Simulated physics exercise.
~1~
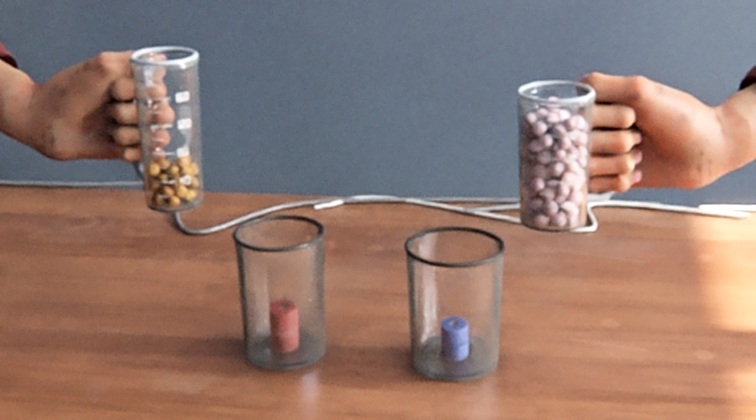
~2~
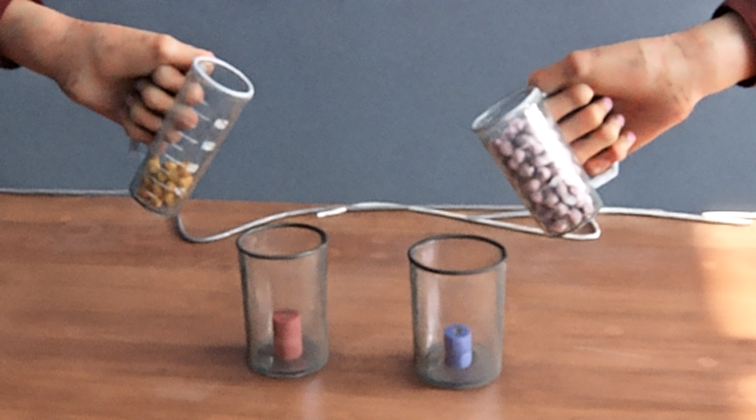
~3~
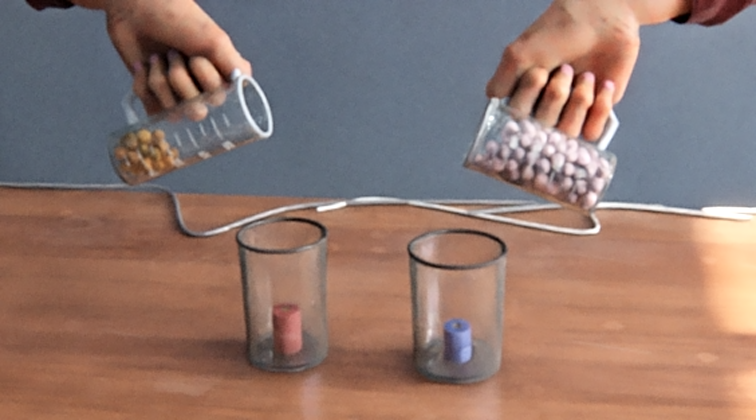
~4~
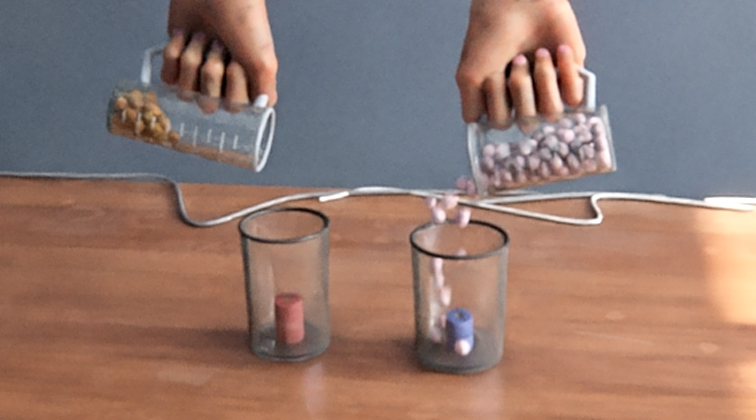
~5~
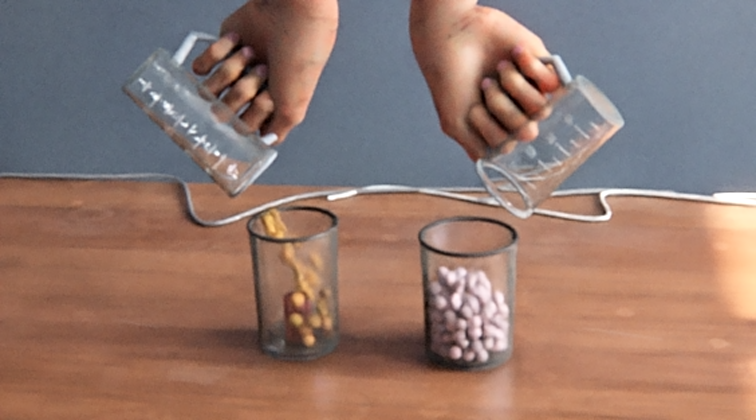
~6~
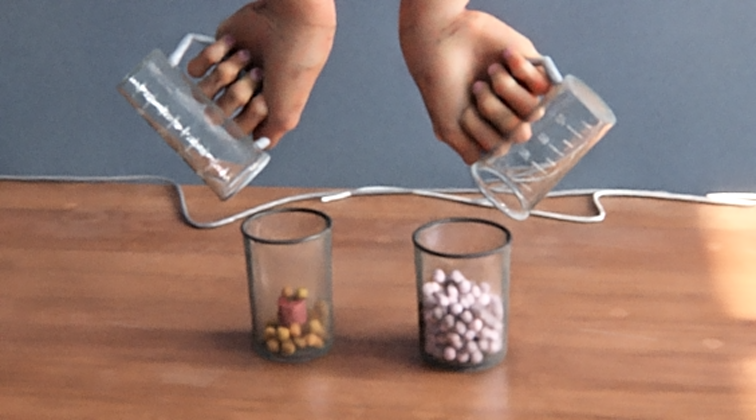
In the video, two hands tip clear cups of small rounded pieces over two glasses, each holding a small cylinder. Pinkish pieces pour first into the right glass, hiding the blue cylinder, then fewer yellowish pieces fall into the left, leaving the red cylinder still showing.
